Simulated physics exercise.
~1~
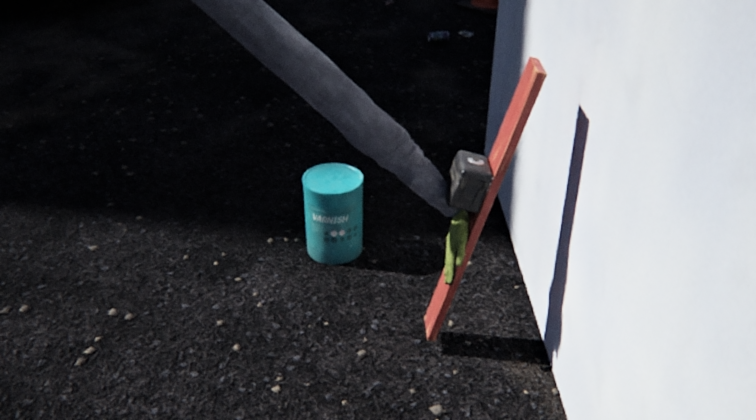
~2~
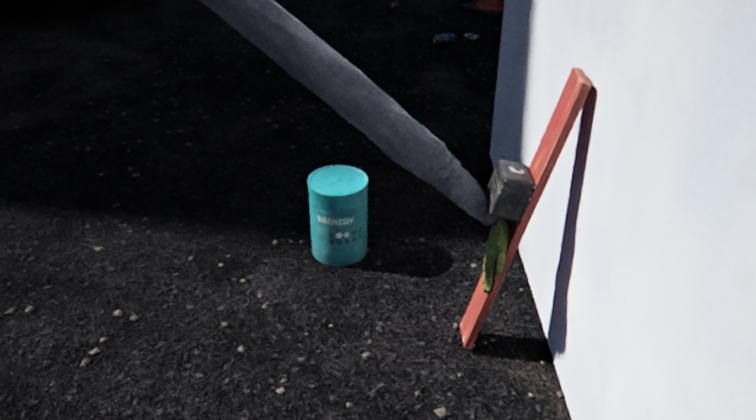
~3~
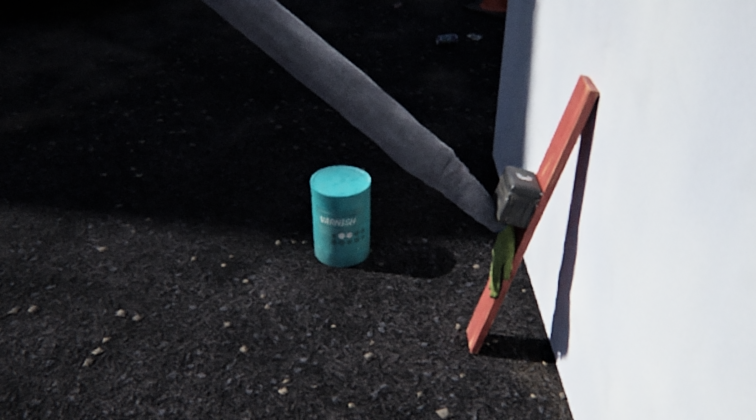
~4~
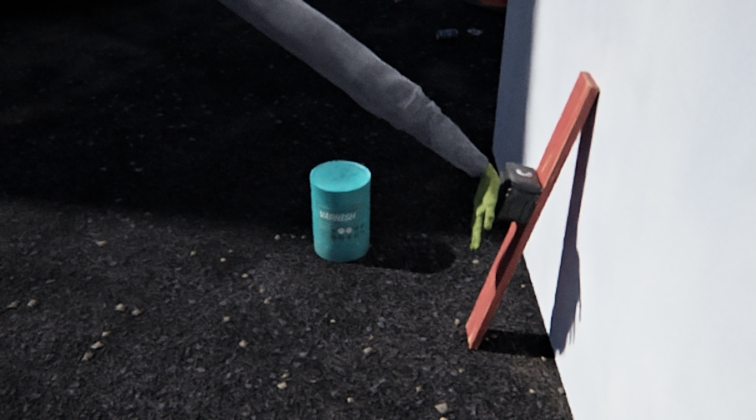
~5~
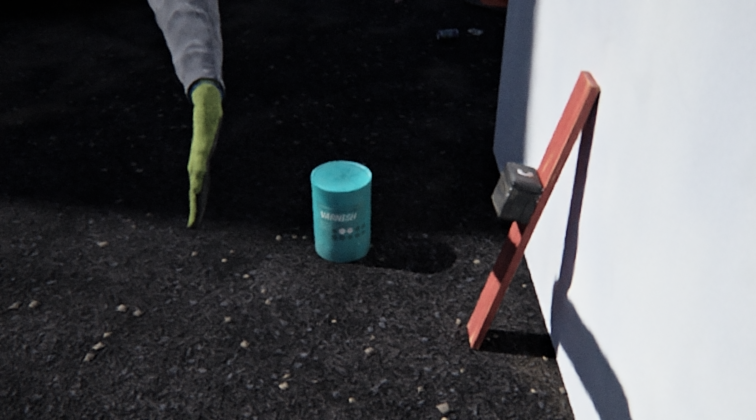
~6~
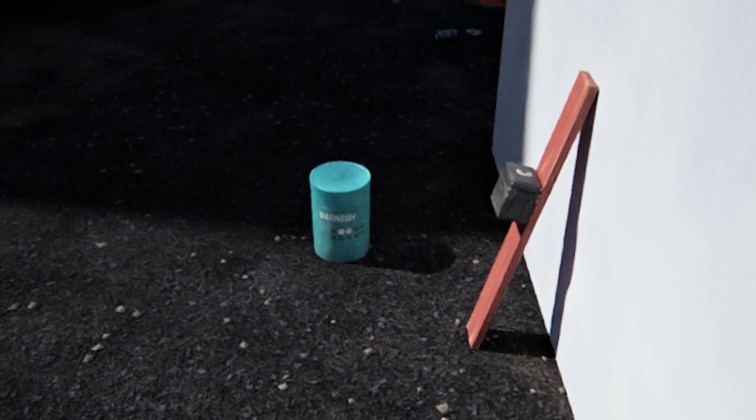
On dark asphalt, a gloved hand leans a red plank against a white wall, withdraws, and it holds.
